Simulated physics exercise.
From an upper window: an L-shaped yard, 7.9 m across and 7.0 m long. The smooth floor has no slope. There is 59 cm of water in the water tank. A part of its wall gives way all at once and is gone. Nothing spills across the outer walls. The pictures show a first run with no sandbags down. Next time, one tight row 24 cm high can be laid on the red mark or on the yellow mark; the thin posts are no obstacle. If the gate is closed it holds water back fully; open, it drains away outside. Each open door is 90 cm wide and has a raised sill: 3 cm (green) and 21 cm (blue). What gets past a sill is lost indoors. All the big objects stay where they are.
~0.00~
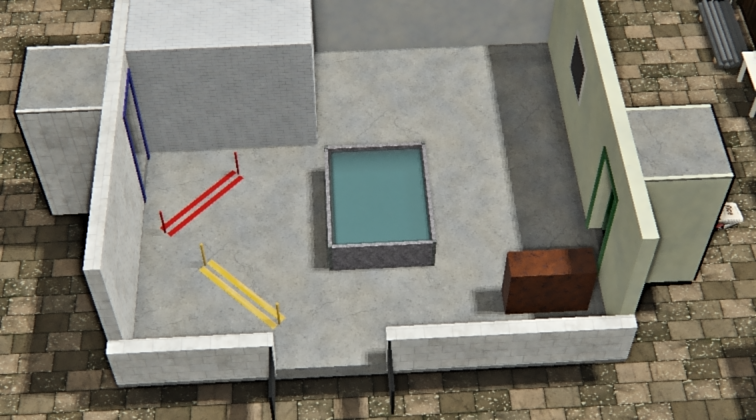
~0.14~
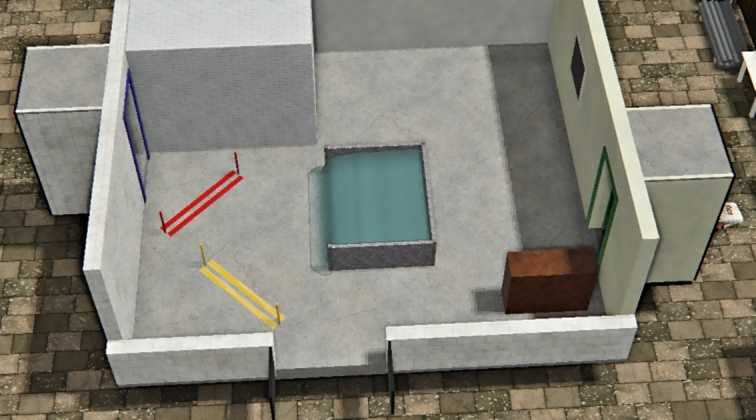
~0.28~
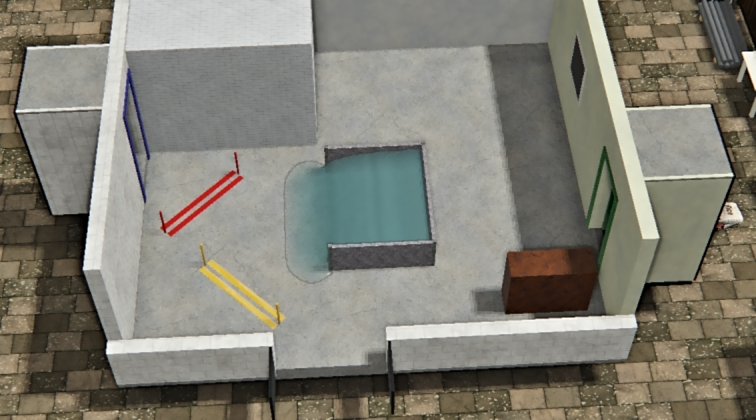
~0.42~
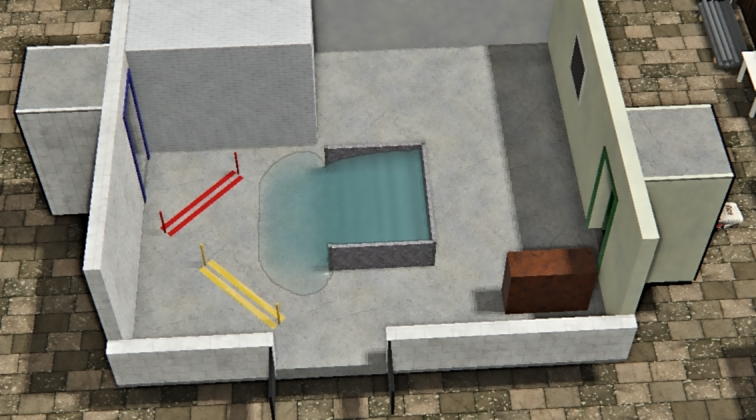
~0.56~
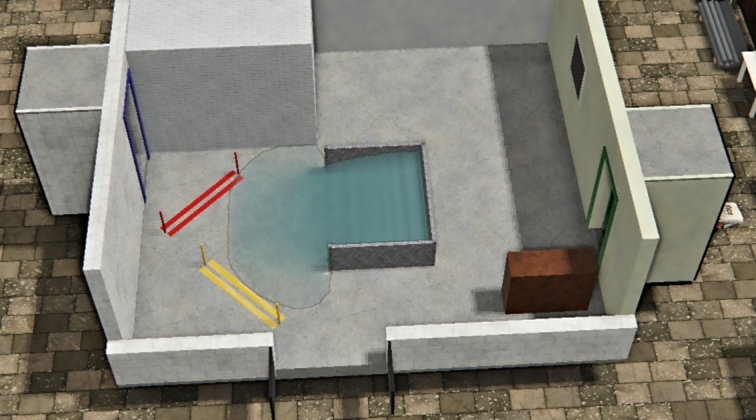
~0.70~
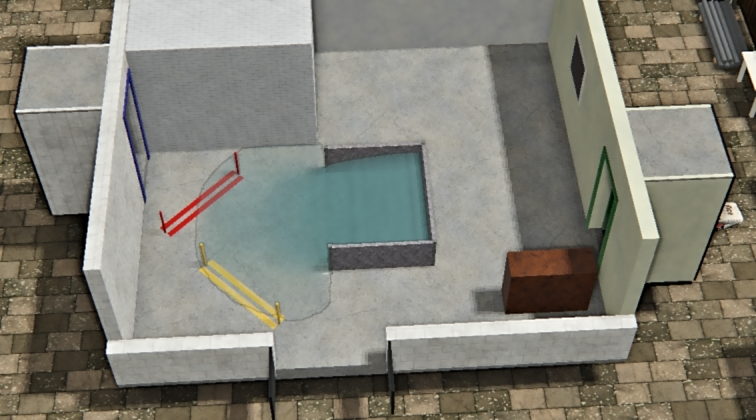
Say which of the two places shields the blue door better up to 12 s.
The red mark.
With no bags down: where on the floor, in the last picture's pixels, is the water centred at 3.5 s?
At about (229, 239).
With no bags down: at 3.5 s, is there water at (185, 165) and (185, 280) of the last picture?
In that order: Under water, flooded.
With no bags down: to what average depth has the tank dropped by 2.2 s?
Some 16 cm.
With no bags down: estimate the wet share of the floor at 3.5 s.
Some 30 per cent of it.
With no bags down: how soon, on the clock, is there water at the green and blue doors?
Green 7.0 s, blue 1.1 s.
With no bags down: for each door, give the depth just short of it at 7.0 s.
In cm: Green 0, blue 7.
After 1.4 s water covers 30 % of the floor and is deepest (33 cm) near (143, 231) in the run without bags; in at the blue door, 0 L with no bags, 0 L with the row on red, 0 L on yellow.
After 2.2 s water covers 30 % of the floor and is deepest (39 cm) near (149, 162) in the run without bags; in at the blue door, 13 L with no bags, 0 L with the row on red, 21 L on yellow.
After 3.5 s water covers 30 % of the floor and is deepest (25 cm) near (132, 363) in the run without bags; in at the blue door, 57 L with no bags, 5 L with the row on red, 95 L on yellow.
After 7.0 s water covers 65 % of the floor and is deepest (14 cm) near (500, 308) in the run without bags; in at the blue door, 59 L with no bags, 6 L with the row on red, 99 L on yellow.
After 12.0 s water covers 85 % of the floor and is deepest (8 cm) near (549, 342) in the run without bags; in at the blue door, 59 L with no bags, 6 L with the row on red, 99 L on yellow.
